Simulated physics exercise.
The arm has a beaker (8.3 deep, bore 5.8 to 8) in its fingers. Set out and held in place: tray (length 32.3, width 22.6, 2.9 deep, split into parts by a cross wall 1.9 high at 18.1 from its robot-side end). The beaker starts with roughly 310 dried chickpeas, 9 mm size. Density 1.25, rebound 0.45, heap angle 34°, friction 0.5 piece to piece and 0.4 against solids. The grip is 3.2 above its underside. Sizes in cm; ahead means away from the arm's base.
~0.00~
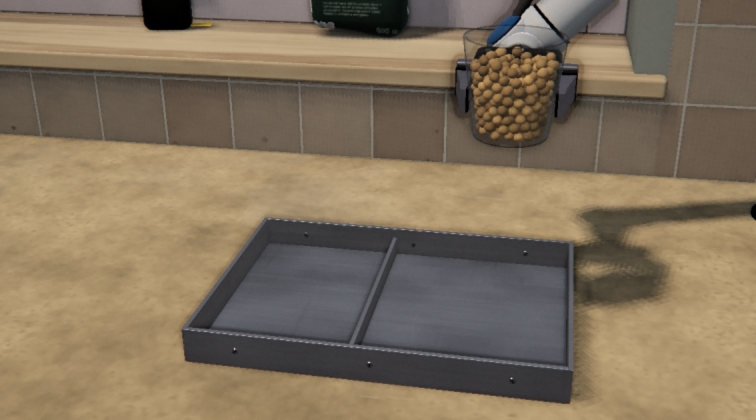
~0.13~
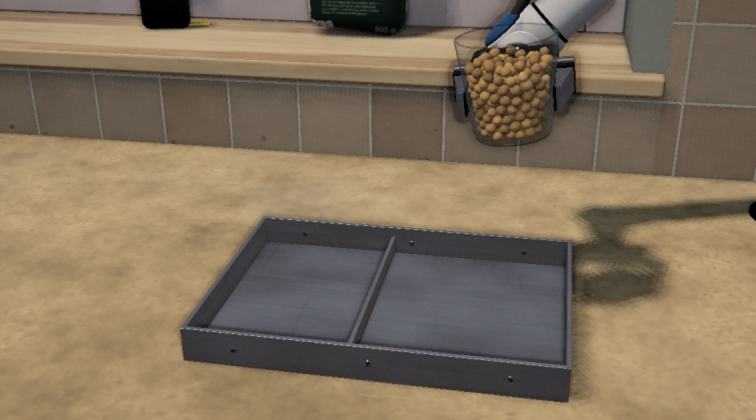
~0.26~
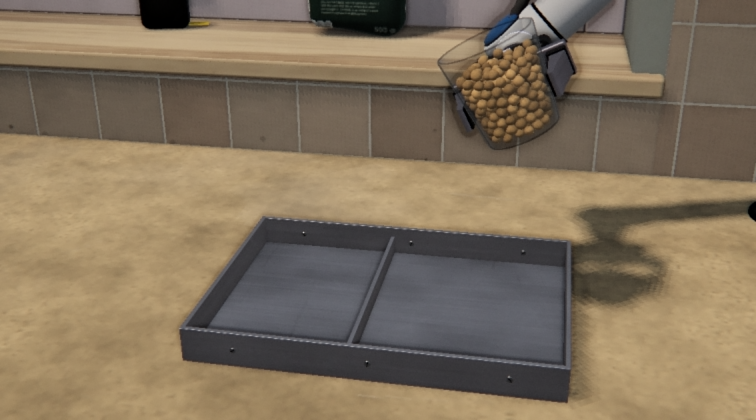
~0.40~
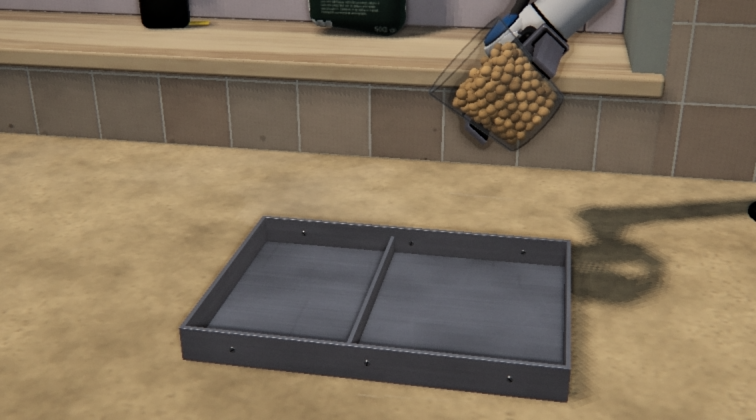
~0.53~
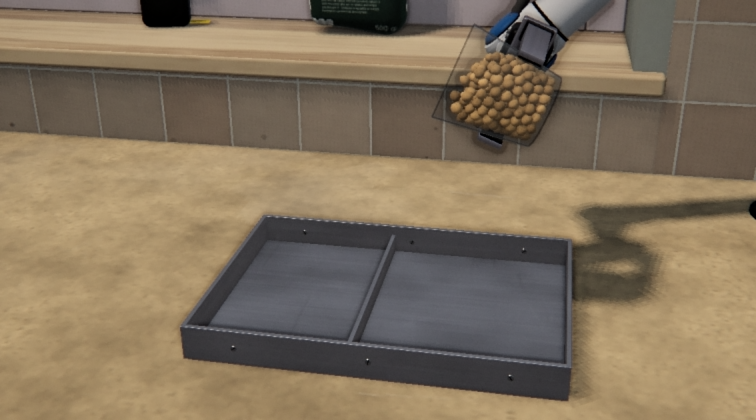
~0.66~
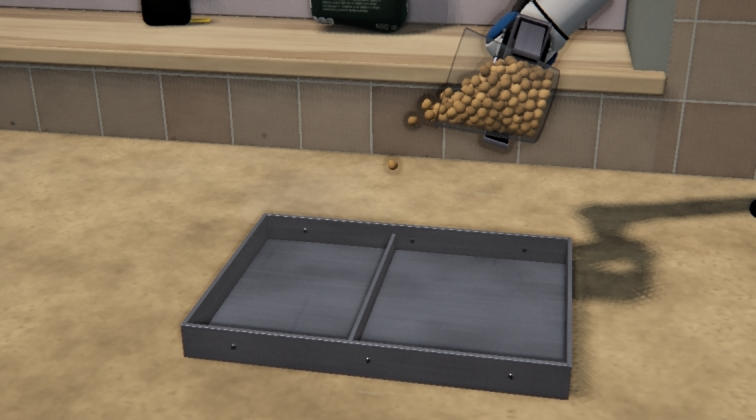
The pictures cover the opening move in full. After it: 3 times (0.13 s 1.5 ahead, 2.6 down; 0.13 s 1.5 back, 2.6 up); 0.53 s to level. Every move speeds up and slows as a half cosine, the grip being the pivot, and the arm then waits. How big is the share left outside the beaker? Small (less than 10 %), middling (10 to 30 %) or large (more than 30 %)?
Outside the beaker the share is middling, 10 to 30 %.
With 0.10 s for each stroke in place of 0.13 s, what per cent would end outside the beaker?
In that case some 25 per cent.
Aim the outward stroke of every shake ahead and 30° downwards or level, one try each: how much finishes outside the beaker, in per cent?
About 40 and 60 per cent.
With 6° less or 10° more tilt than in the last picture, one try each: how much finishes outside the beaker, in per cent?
Some 5 and 45 per cent.
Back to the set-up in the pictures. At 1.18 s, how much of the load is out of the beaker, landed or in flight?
About 10 per cent by then.
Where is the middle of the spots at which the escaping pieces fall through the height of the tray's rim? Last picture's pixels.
Near (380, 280).
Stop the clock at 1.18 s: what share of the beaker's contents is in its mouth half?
Roughly 40 per cent.
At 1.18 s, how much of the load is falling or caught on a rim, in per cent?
About 2 per cent.
After 1.18 s, tilted 75° forward, highest piece 24 above the table; 272 in the beaker, 19 in the robot-side part, 9 in the far-side part, 7 in flight or on a rim.
After 1.71 s, tilted 37° forward, highest piece 24 above the table; 262 in the beaker, 29 in the robot-side part, 15 in the far-side part, 1 in flight or on a rim.
After 2.17 s, level, highest piece 26 above the table; 262 in the beaker, 30 in the robot-side part, 15 in the far-side part.
After 3.22 s, level, highest piece 26 above the table; 262 in the beaker, 30 in the robot-side part, 15 in the far-side part.
In the end, 262 in the beaker, 30 in the robot-side part, 15 in the far-side part. That is 15 % outside the beaker.
